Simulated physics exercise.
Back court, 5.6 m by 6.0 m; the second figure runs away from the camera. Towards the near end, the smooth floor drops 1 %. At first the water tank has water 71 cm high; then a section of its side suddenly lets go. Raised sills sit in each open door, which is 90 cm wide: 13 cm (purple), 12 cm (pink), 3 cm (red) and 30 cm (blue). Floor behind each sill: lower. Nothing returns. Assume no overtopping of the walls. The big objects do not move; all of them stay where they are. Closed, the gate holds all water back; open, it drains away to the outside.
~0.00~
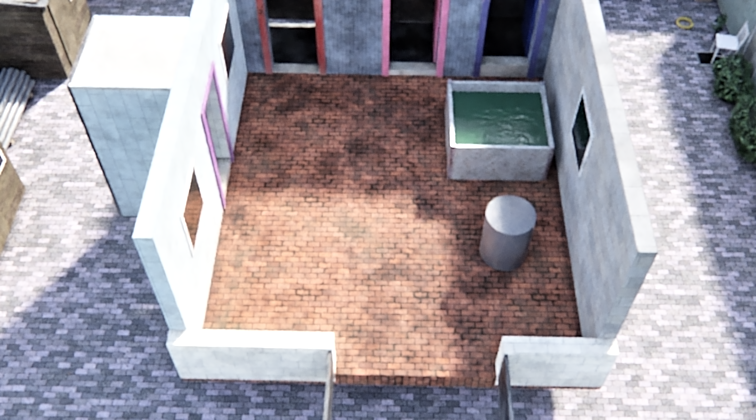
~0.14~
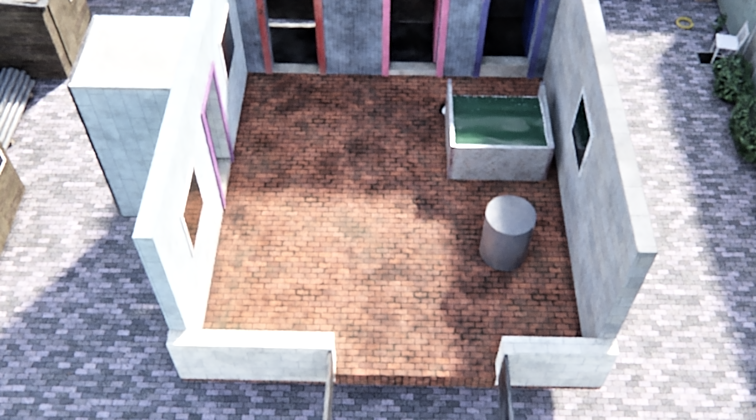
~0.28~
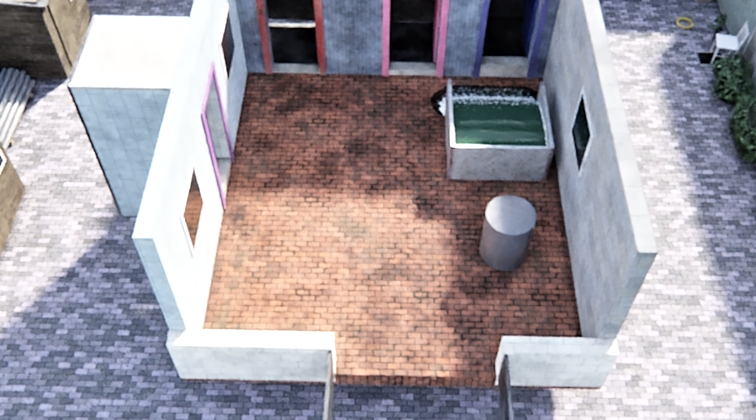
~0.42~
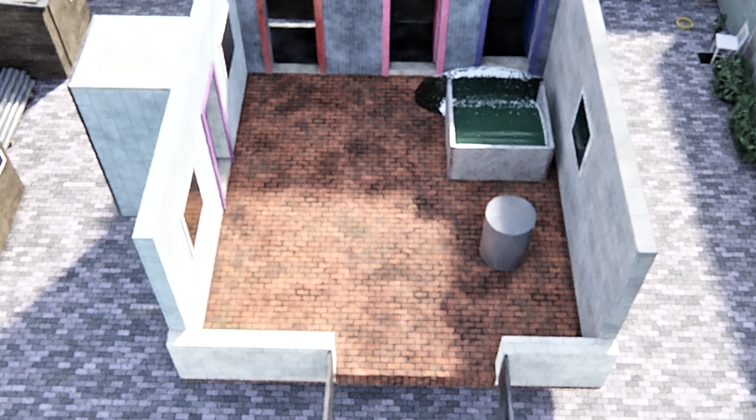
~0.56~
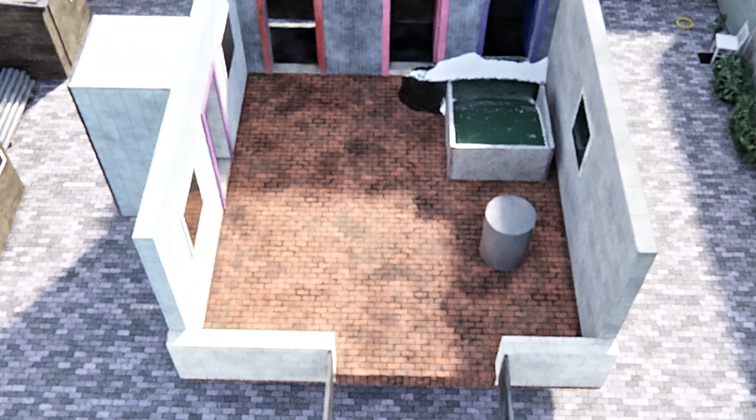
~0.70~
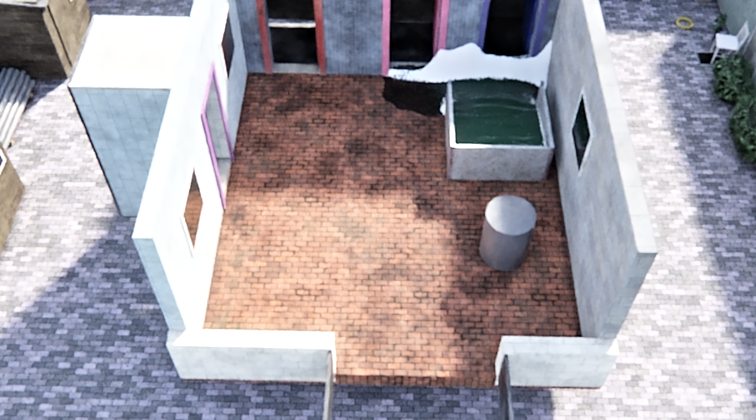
A red-brick courtyard enclosed by pale walls is seen from high above, with grey paving outside. A pale, box-shaped tank of green water stands at the back right, a grey cylinder nearer, and red, pink and blue trim edges openings along the back. The green water ripples and pours out at the tank's far side, spreading behind it and leftward in white and dark patches, while the camera stays still.
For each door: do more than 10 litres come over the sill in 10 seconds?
As I see it, purple door: The total remains smaller than the cap; pink door: The total grows larger than the cap; red door: The total grows larger than the cap; blue door: The total grows larger than the cap.
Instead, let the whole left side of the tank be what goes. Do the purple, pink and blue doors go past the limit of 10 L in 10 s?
Then: Purple beyond it, pink short of it, blue short of it.
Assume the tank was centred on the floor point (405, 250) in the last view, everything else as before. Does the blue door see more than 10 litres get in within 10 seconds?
Against the limit, the blue door gets no more than that.
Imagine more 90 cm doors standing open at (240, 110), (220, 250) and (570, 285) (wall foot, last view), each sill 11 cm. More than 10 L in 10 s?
In that order: Beyond it, short of it, short of it.
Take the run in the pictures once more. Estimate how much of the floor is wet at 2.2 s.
Covered: Roughly 30 per cent.
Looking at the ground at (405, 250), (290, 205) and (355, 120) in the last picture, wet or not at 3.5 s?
In turn: Dry, flooded, wet.
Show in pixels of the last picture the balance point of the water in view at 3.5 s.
Its balance point lies near (425, 145).
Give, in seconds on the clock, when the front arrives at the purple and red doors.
Arrival: Purple 2.6 s, red 1.4 s.
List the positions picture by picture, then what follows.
In the first frame, still water, 71 cm deep, in the water tank at (499, 117).
In the second frame, water pours out on the water tank's far side and has run 0.9 m, to (443, 112); typically 10 cm deep outside, 71 cm at the water tank's back.
In the third frame, water pours out on the water tank's far side and has run 1.1 m, to (436, 100); typically 11 cm deep outside, 67 cm at the water tank's back.
In the fourth frame, the front is at (543, 80), 1.4 m from the gap on the water tank's far side; 2.0 m2 of floor is under water; 60 cm left at the back of the water tank.
In the fifth frame, the front is at (410, 77), 1.8 m from the gap on the water tank's far side; 2.5 m2 of floor is under water; 60 cm left at the back of the water tank.
In the sixth frame, the front is at (387, 77), 2.1 m from the gap on the water tank's far side; 2.6 m2 of floor is under water; 54 cm left at the back of the water tank.
After 1.4 s water covers 15 % of the floor and is deepest (46 cm) near (534, 84); purple door not reached, pink door 20 cm at the sill, 9 L in, red door 1 cm at the sill, 0 L in, blue door 46 cm at the sill, 63 L in.
After 2.2 s water covers 30 % of the floor and is deepest (30 cm) near (537, 104); purple door not reached, pink door 15 cm at the sill, 24 L in, red door 4 cm at the sill, 0 L in, blue door 28 cm at the sill, 97 L in.
After 3.5 s water covers 45 % of the floor and is deepest (17 cm) near (262, 106); purple door 11 cm at the sill, 0 L in, pink door 10 cm at the sill, 29 L in, red door 4 cm at the sill, 1 L in, blue door 12 cm at the sill, 99 L in.
After 6.0 s water covers 70 % of the floor and is deepest (14 cm) near (528, 111); purple door 6 cm at the sill, 0 L in, pink door 8 cm at the sill, 29 L in, red door 6 cm at the sill, 15 L in, blue door 13 cm at the sill, 99 L in.
After 10.0 s water covers 80 % of the floor and is deepest (10 cm) near (198, 355); purple door 4 cm at the sill, 0 L in, pink door 5 cm at the sill, 29 L in, red door 4 cm at the sill, 31 L in, blue door 8 cm at the sill, 99 L in.
